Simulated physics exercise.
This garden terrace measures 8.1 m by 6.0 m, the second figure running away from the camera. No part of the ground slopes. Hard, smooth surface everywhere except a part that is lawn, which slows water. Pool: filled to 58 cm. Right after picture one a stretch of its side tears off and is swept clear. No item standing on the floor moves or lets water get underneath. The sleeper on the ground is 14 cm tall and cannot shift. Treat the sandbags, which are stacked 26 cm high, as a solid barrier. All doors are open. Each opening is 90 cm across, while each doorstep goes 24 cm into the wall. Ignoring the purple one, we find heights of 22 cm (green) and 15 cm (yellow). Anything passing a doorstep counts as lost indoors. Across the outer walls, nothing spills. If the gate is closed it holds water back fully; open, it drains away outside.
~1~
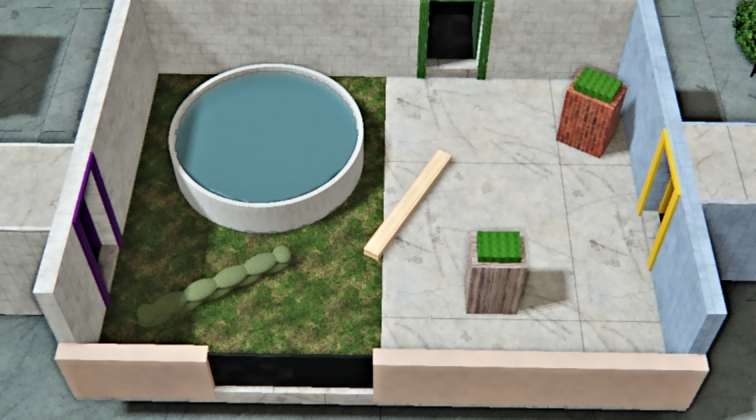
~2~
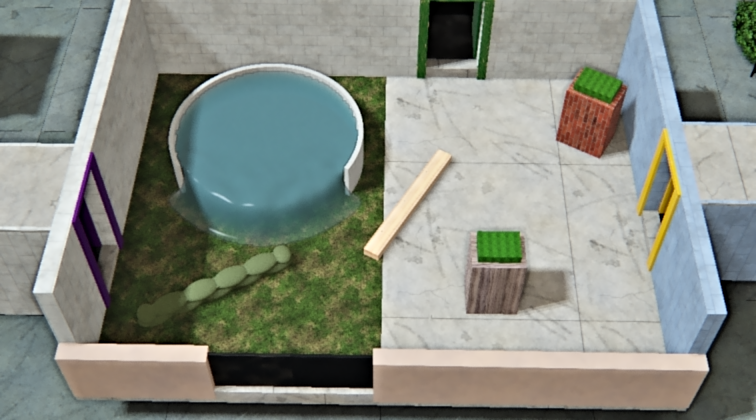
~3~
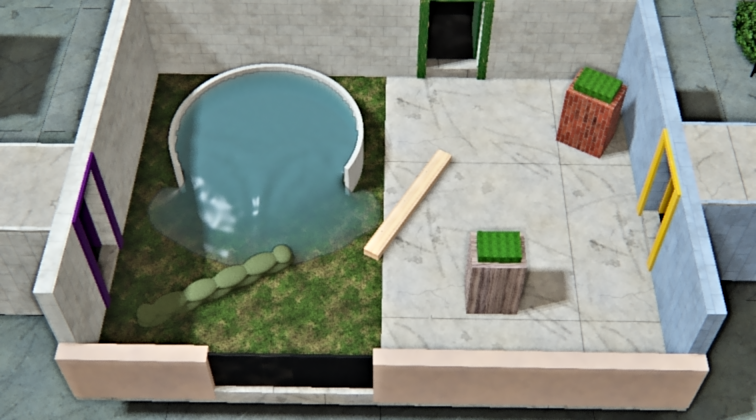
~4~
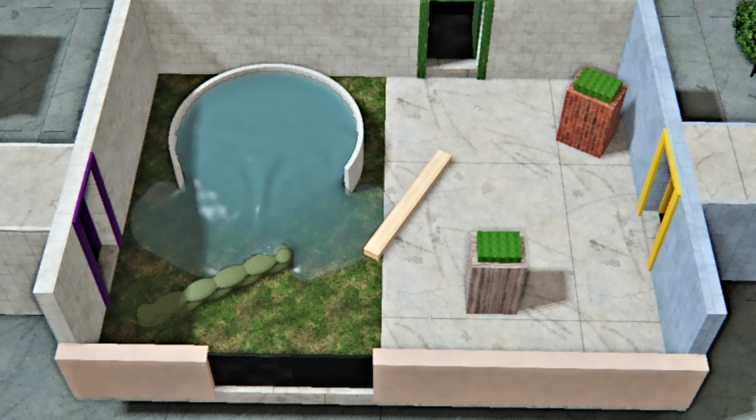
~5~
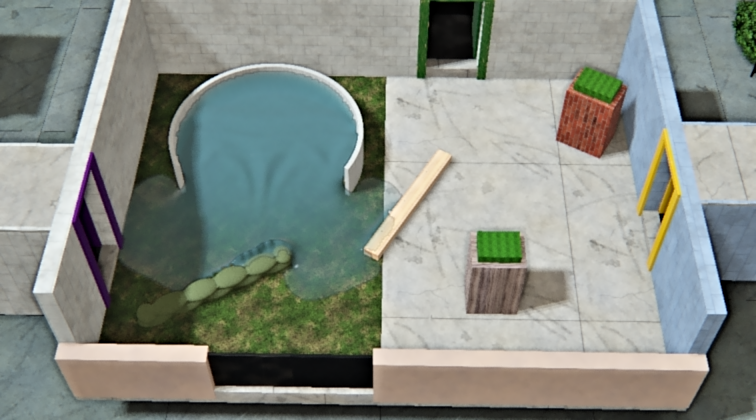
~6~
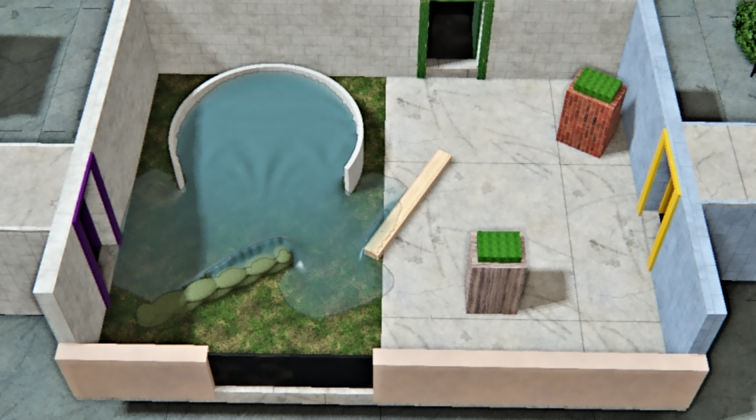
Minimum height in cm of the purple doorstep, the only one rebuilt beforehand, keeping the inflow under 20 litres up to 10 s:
Roughly 32 cm.
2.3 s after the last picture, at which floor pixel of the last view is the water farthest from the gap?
Look about (647, 383) in the last picture.
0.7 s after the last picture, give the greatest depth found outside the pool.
Around 39 centimetres.
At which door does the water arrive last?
Answer: Yellow.
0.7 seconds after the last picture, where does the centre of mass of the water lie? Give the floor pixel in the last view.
Centre estimate: (263, 194) px, approximately.
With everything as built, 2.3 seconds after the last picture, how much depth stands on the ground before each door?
In cm - purple: 32, green: 0, yellow: 0.
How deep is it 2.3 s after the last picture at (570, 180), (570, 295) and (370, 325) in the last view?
Around 0 cm, 0 cm and 8 cm.
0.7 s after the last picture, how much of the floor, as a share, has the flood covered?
I'd say near 30 percent.
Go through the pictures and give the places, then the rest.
In the first picture, the pool at (267, 134) is whole and still, 58 cm deep; the purple door at (99, 234) is dry.
In the second picture, the gap is at (260, 221), the front 0.3 m out at (353, 209); the back of the pool holds 58 cm.
In the third picture, the front is at (371, 224), 0.7 m from the gap at (261, 223); 2.3 m2 of floor is wet, 58 cm left at the back.
In the fourth picture, water pours out at (261, 224) and has run 1.0 m, to (363, 255); about 10 cm deep outside, 58 cm at the back.
In the fifth picture, water pours out at (261, 225) and has run 1.4 m, to (126, 261); about 9 cm deep outside, 58 cm at the back.
In the sixth picture, water pours out at (261, 225) and has run 1.8 m, to (117, 281); about 9 cm deep outside, 58 cm at the back; water is at the purple door at (99, 234).
Then, 0.7 s after the last picture water covers 30 % of the floor, deepest (39 cm) near (107, 308); 23 cm at the purple door, 4 litres in over its 13 cm doorstep.
Then, 2.3 s after the last picture water covers 55 % of the floor, deepest (34 cm) near (95, 362); 32 cm at the purple door, 189 litres in over its 13 cm doorstep.
Then, 9.3 s after the last picture water covers 95 % of the floor, deepest (14 cm) near (616, 134); 9 cm at the purple door, 309 litres in over its 13 cm doorstep.
At the purple door as built, the water peaked near 34 cm, 1.7 s after the last picture.
With a doorstep of 26.5 cm, 59 litres would have come in within the 10 s; with 35.5 cm, 5 litres. So under 20 litres takes about 32 cm.
